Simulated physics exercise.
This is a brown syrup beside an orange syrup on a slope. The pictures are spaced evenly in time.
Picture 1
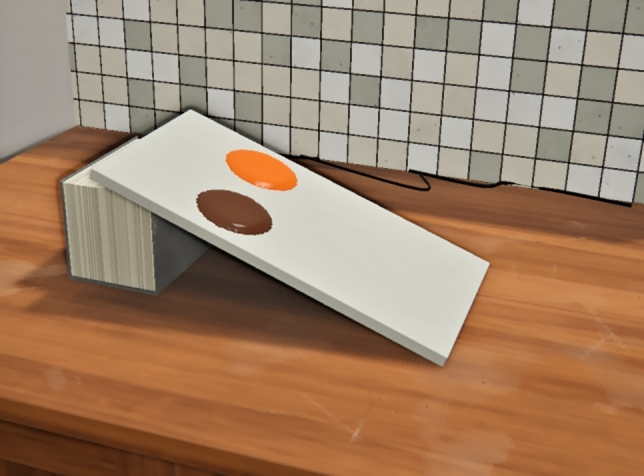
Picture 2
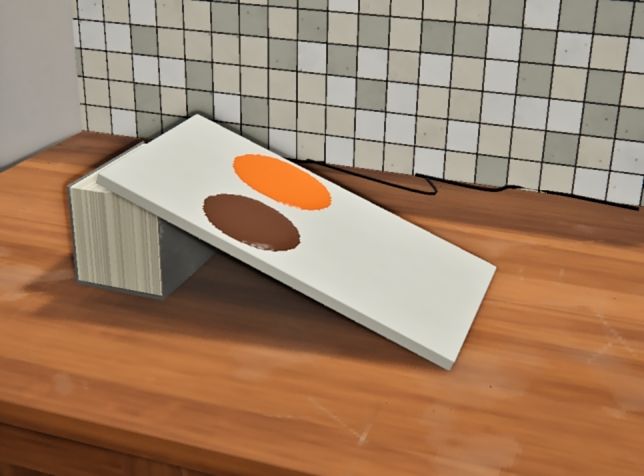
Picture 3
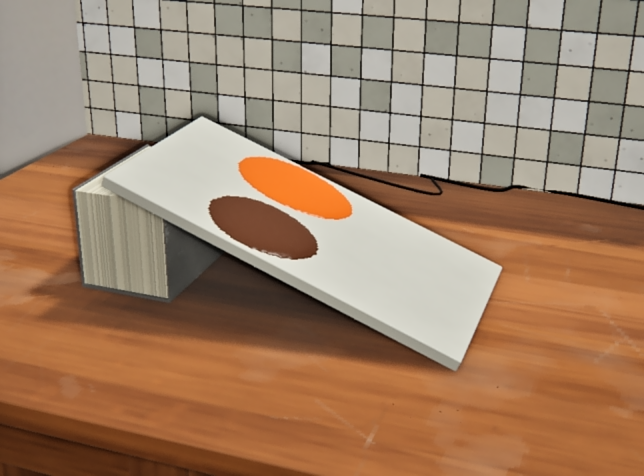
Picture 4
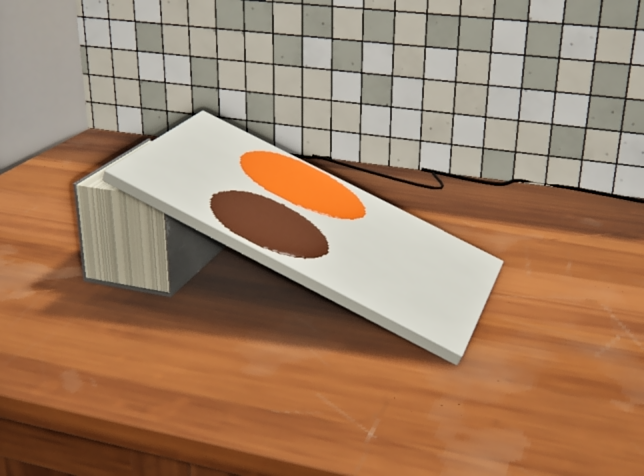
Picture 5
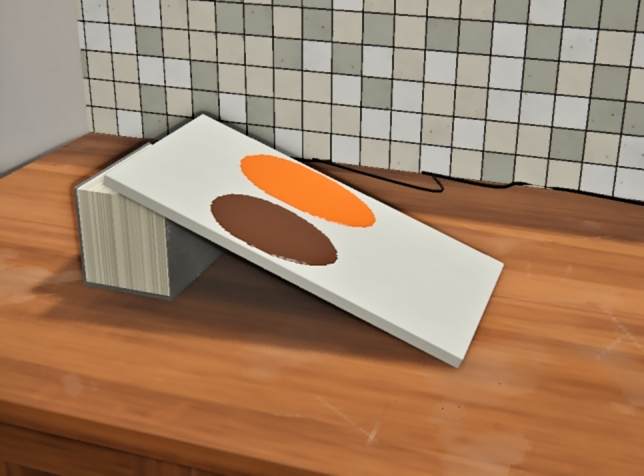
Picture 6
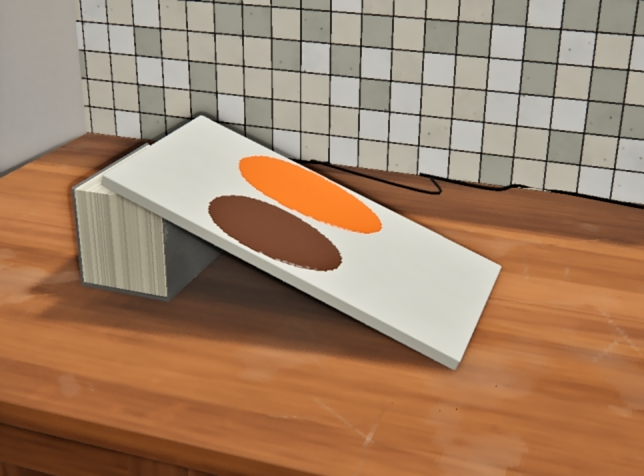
Two glossy patches of syrup, one orange and one brown, spread slowly down a white sloping board on a wooden counter, seen from slightly above at an angle. The board leans on a pale, ridged block at left, with the orange patch behind the brown, before a tiled wall and thin black cable. Both stretch from rounded blobs into long ovals toward the lower right, quickly then more gradually, while the view shifts slightly.
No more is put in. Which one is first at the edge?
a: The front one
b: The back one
b, the back one.
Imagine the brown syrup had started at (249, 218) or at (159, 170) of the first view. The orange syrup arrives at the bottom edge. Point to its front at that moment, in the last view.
First start: Around (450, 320); second start: (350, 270).
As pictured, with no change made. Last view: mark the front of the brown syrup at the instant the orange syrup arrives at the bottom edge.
The tip is near (426, 308) in the last view.
A moment on, the brown syrup is three quarters of the way down; the orange syrup is three quarters of the way down.
Further on, the brown syrup is three quarters of the way down; the orange syrup is close to the edge.
When it is over, the brown syrup is close to the edge; the orange syrup is at the low edge.
